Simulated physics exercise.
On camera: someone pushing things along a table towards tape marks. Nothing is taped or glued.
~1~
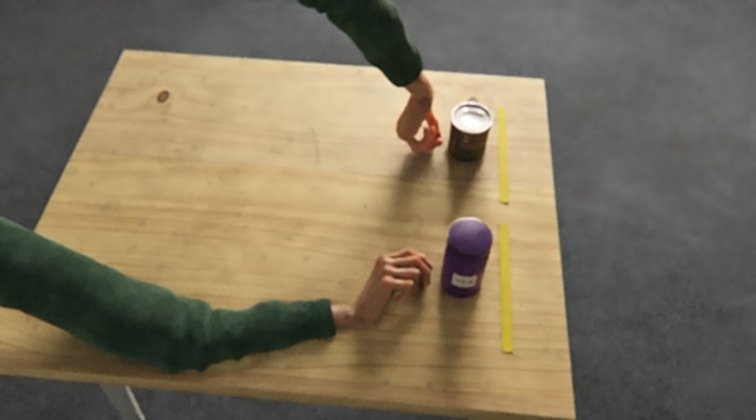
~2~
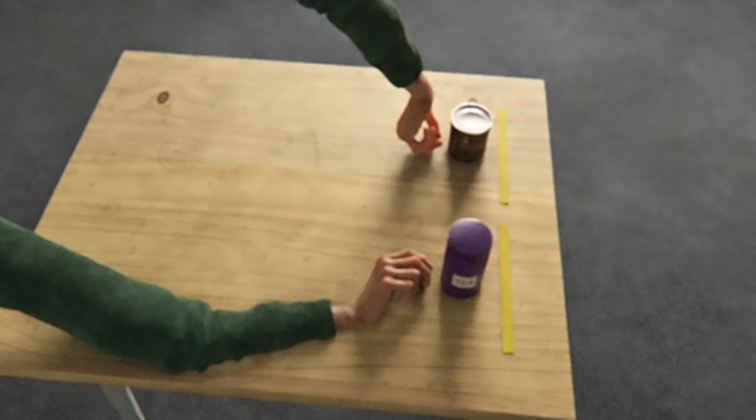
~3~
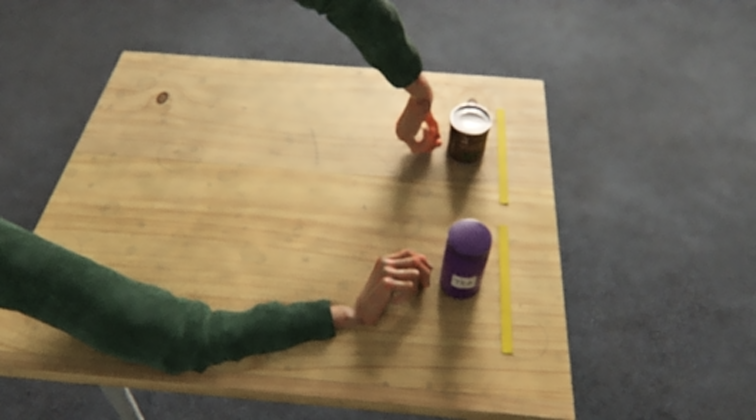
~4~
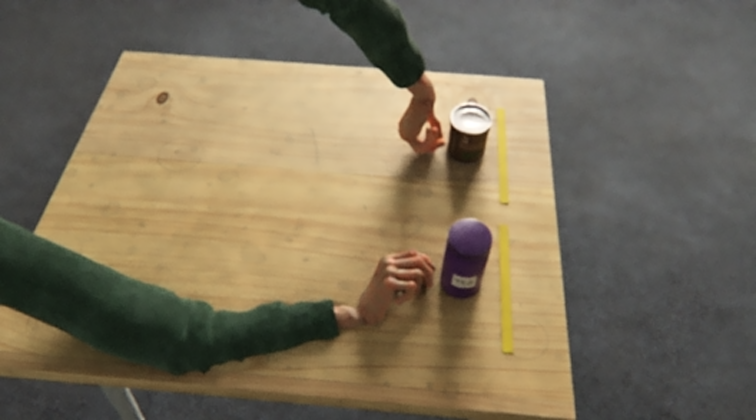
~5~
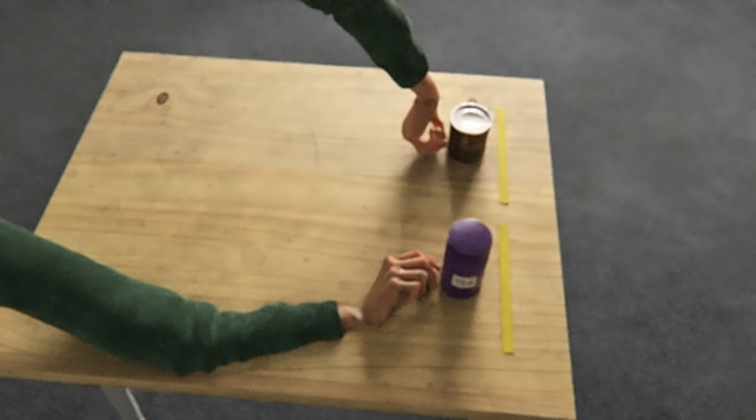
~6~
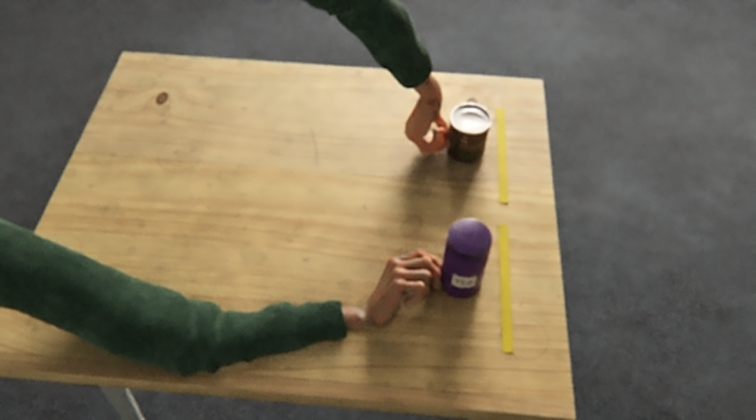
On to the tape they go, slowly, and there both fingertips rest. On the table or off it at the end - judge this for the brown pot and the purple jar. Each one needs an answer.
Brown pot: On; purple jar: On.
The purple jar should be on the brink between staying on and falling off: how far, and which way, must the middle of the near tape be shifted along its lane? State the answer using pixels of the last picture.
You'd need to go roughly 32 pixels to the right.
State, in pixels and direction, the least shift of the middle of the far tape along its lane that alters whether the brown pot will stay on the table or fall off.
I'd say close to 24 pixels, heading right.
Then, 0.28 s after the last picture, brown pot moved a little near (482, 136); purple jar moved a little near (482, 261).
Then, 0.64 s after the last picture, brown pot moved about its own width near (503, 137); purple jar moved about its own width near (507, 263).
Then, 0.92 s after the last picture, brown pot moved about its own width near (520, 138); purple jar moved about its own width near (527, 265).
At rest, the brown pot is still on the table, near (530, 139); the purple jar is still on the table, near (539, 265).
